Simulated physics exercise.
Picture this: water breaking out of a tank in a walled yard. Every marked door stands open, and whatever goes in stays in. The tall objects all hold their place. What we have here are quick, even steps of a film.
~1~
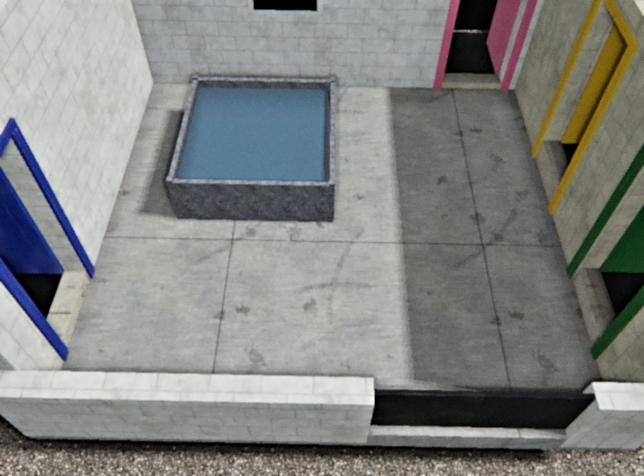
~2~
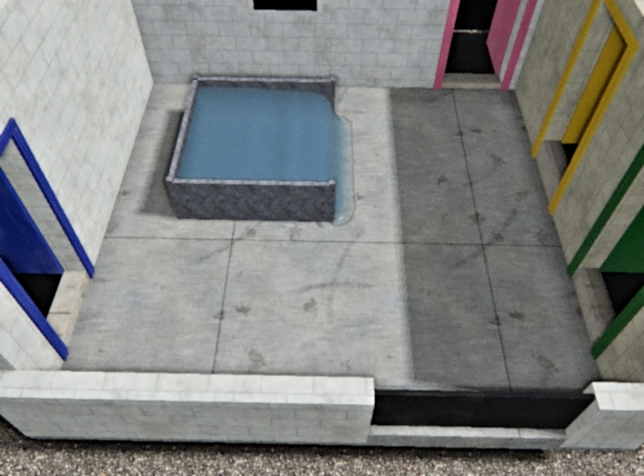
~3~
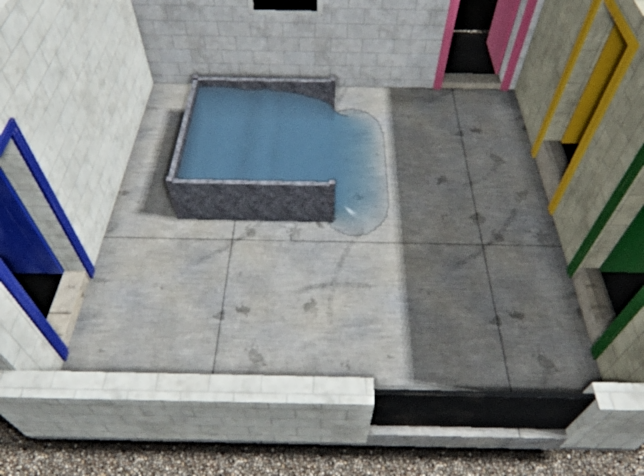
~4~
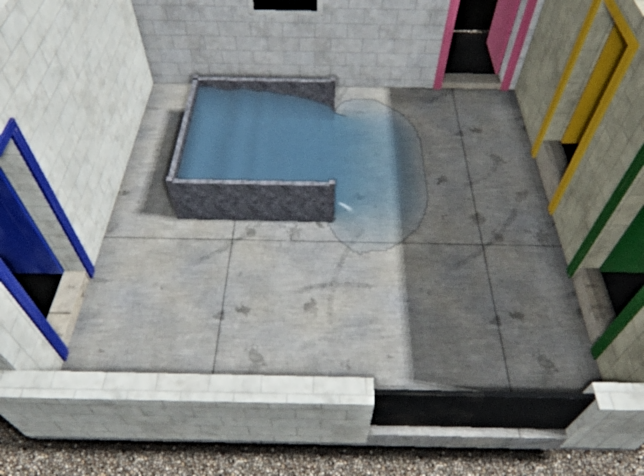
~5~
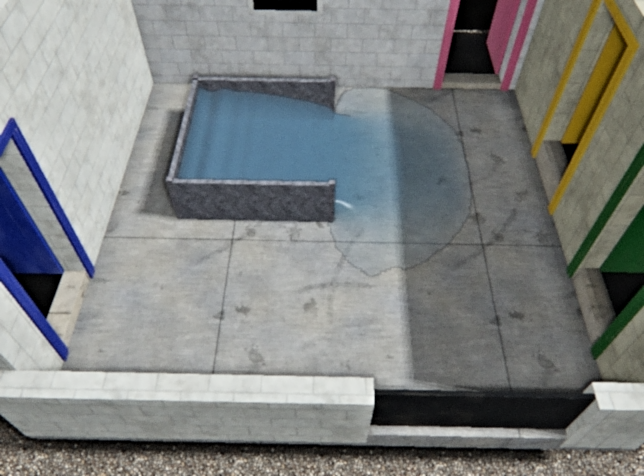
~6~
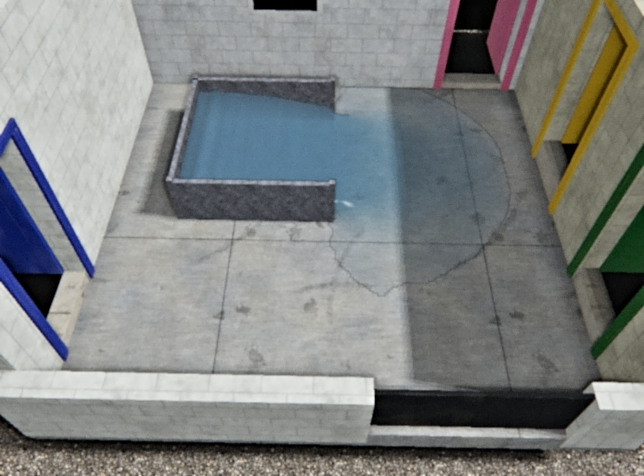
The footage shows a stone tank of blue water in a walled yard with coloured doorways; its right side opens, and water pours out, spreading rightward and forward across the paving in a widening rounded sheet.
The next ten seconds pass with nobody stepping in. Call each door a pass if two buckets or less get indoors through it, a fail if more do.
Pink door: Fail, green door: Pass, blue door: Pass, yellow door: Pass.
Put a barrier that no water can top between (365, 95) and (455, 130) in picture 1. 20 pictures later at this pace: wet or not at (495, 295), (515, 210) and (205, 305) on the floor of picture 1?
Results in order: Swamped / swamped / bone-dry.
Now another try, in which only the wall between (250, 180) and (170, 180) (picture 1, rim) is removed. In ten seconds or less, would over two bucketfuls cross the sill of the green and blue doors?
Taking them in turn, green ends up below and blue ends up above.
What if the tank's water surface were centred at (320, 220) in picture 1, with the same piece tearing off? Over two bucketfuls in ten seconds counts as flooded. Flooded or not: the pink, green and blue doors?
Result: Pink door tops the limit, green door tops the limit, blue door stays inside the limit.
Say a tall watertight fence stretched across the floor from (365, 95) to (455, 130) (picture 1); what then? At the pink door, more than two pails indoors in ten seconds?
Note - pink door crosses the line.
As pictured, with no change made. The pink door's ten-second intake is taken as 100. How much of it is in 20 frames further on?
It comes to around 80 percent of the ten-second total.
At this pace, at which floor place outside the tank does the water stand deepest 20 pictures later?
Somewhere close to (586, 414).
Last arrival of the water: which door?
Result: The door marked blue.
A moment on, water covers 40 % of the floor; the pink door wet at the sill, nothing in, the green door not reached, the blue door not reached, the yellow door wet at the sill, nothing in.
Next, water covers 45 % of the floor; the pink door under two buckets in, the green door wet at the sill, nothing in, the blue door not reached, the yellow door wet at the sill, nothing in.
Then, water covers 55 % of the floor; the pink door far over two buckets in, the green door wet at the sill, nothing in, the blue door not reached, the yellow door wet at the sill, nothing in.
Later, water covers 90 % of the floor; the pink door far over two buckets in, the green door wet at the sill, nothing in, the blue door wet at the sill, nothing in, the yellow door wet at the sill, nothing in.
In the end, water covers 95 % of the floor; the pink door far over two buckets in, the green door wet at the sill, nothing in, the blue door wet at the sill, nothing in, the yellow door wet at the sill, nothing in.
